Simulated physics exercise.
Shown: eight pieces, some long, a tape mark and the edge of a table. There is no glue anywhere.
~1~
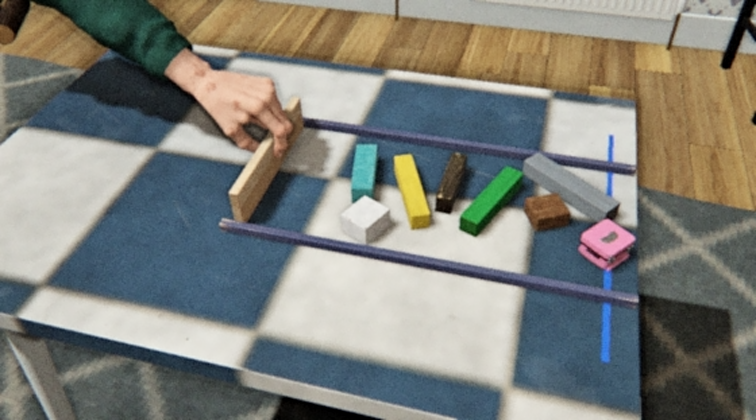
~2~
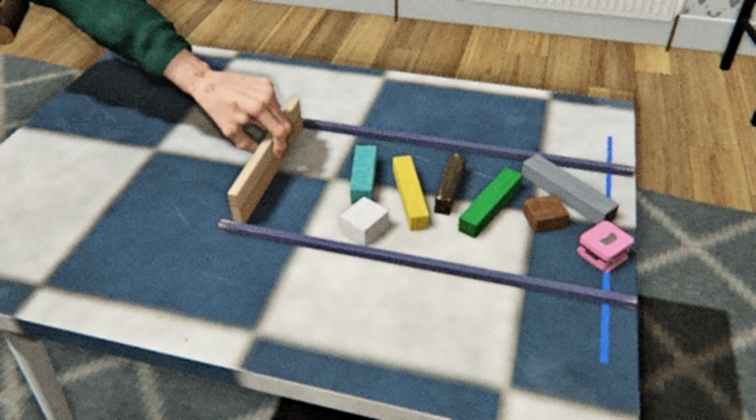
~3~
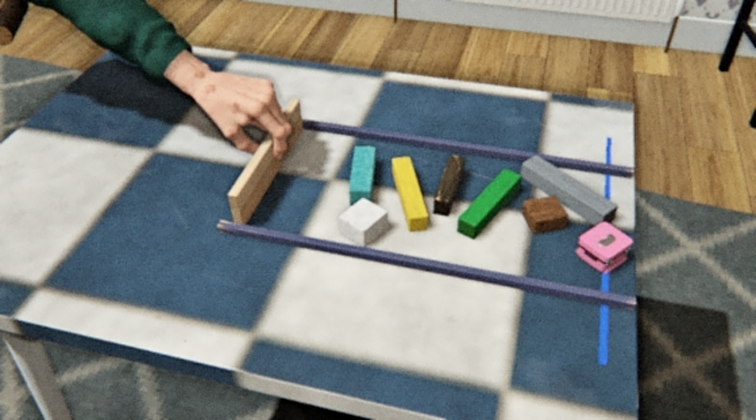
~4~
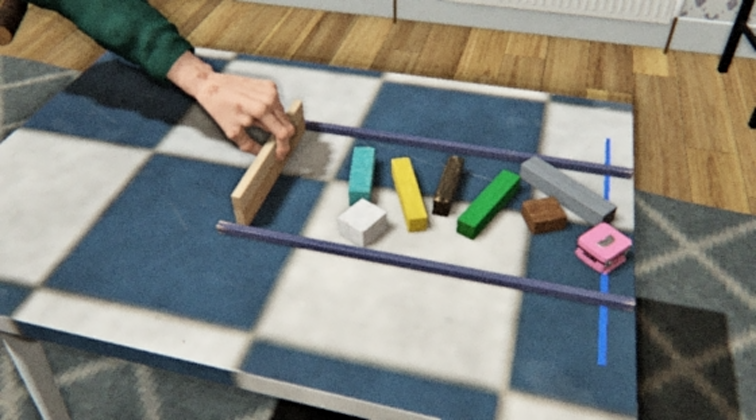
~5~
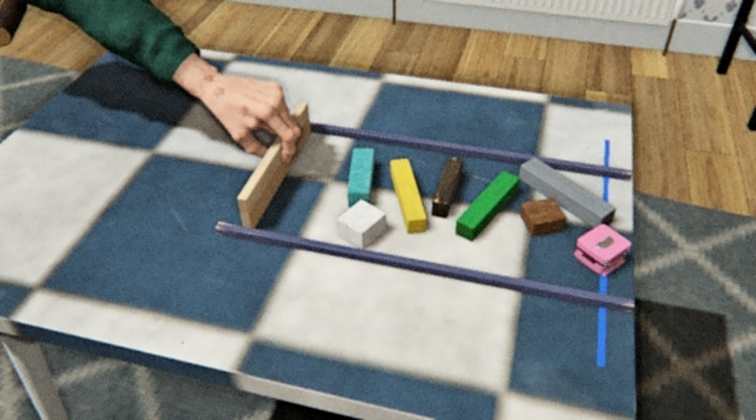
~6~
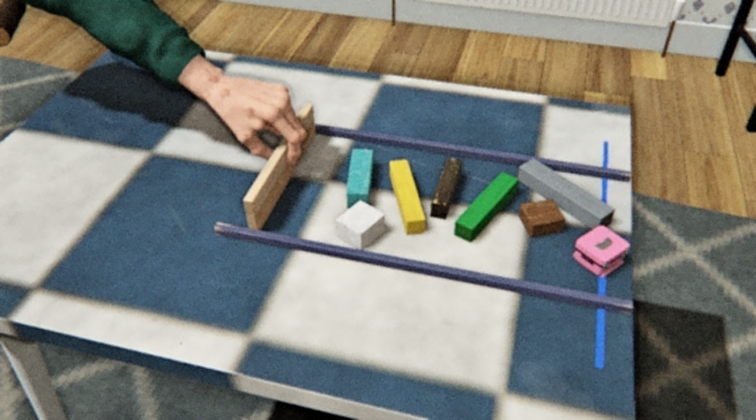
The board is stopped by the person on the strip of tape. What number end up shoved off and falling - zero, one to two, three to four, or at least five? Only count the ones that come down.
The count is at least five.
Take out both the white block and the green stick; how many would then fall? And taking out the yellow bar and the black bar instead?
Counts - first: 5, second: 4.
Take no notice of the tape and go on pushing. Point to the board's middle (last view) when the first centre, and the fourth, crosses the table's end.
At (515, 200) for the first, at (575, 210) for the fourth.
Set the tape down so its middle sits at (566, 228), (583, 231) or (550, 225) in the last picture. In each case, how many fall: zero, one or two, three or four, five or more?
Tape by tape, the falls would be three to four, then 5 or more, then one to two.
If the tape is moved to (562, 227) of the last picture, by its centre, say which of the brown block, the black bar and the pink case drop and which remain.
OK, so the brown block comes off, the black bar stays where it is, and the pink case? It comes off.
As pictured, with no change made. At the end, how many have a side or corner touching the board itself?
2 in contact.
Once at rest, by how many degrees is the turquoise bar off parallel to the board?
The angle is about 0 degrees.
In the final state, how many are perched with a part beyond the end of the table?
The total here is 1.
Soon after, none off yet; pink case at rest near (600, 252); grey stick at rest near (564, 194); brown block at rest near (542, 218).
Then, none off yet; pink case moved a little near (616, 257); grey stick moved a little near (591, 190); brown block moved well along near (604, 228).
At rest, the number that fall off is five or more; fallen, yellow bar, black bar, green stick, brown block, grey stick and pink case.
